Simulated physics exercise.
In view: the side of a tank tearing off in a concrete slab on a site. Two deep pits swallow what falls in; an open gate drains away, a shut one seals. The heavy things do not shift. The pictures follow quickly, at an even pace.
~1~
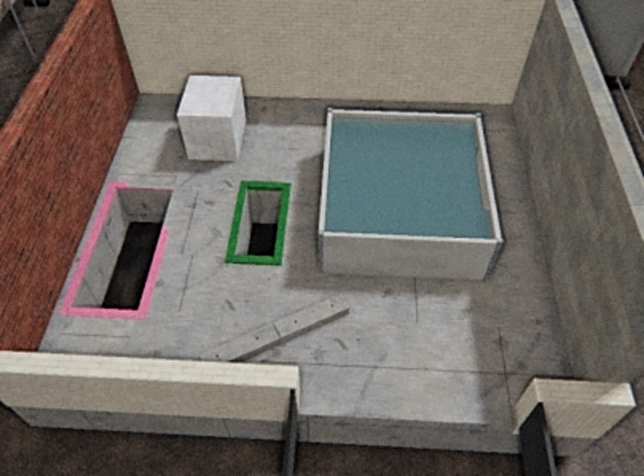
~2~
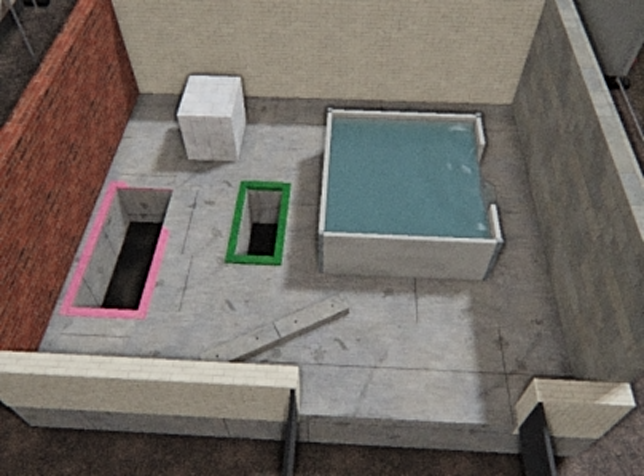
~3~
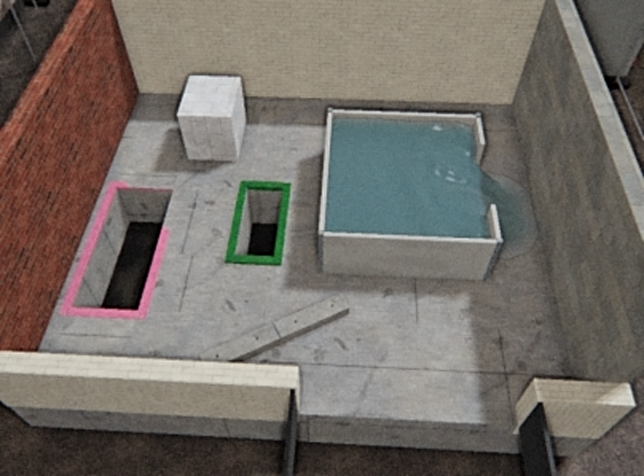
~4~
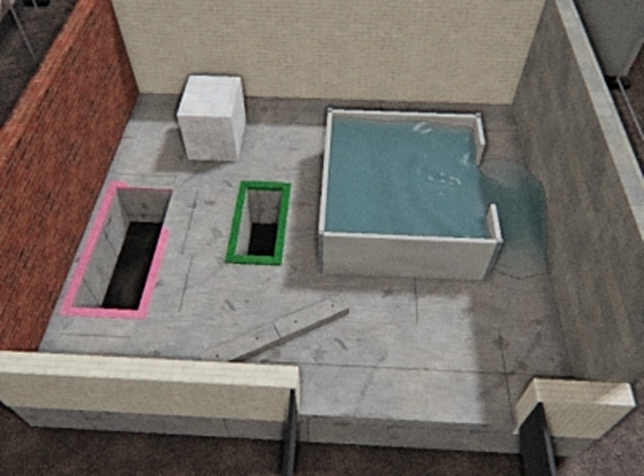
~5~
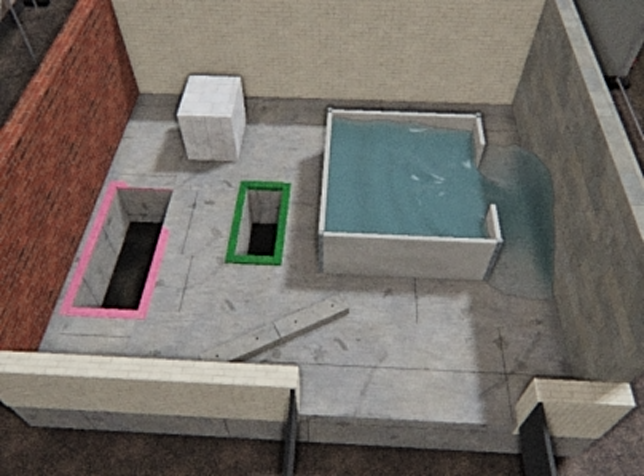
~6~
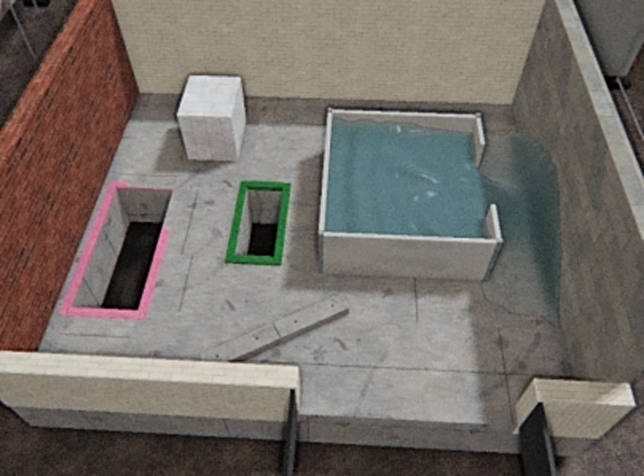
Water pouring through a gap in the right side of a tank, spreading across the concrete slab and along the grey wall.
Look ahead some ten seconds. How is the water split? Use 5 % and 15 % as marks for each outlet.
One by one: The gate takes more than 15 %; the pink pit takes from 5 to 15 %; the green pit takes less than 5 %.
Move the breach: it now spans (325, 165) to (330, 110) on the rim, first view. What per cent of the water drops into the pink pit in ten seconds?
Parts in a hundred: Pink 40.
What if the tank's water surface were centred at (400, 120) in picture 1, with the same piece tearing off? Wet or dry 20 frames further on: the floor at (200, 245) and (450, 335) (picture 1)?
In that order: Not flooded, under water.
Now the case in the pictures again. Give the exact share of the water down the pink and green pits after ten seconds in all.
Roughly 12 per cent, then 4 per cent.
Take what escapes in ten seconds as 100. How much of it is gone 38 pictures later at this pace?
Roughly 55 per cent.
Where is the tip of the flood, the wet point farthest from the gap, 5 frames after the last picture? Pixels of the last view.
I would point to (576, 408).
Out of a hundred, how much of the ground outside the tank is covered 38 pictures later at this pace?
Some 80 per cent.
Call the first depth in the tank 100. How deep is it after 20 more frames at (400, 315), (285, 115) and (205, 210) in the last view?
In that order: 2, 6 and 2 per cent.
A moment on, water covers 25 % of the floor; the gate 0 %, the pink pit 0 %, the green pit 0 %.
Next, water covers 35 % of the floor; the gate 3 %, the pink pit 0 %, the green pit 0 %.
Then, water covers 55 % of the floor; the gate 10 %, the pink pit 0 %, the green pit 0 %.
Later, water covers 80 % of the floor; the gate 20 %, the pink pit 2 %, the green pit 2 %.
In the end, water covers 95 % of the floor; the gate 28 %, the pink pit 12 %, the green pit 3 %.
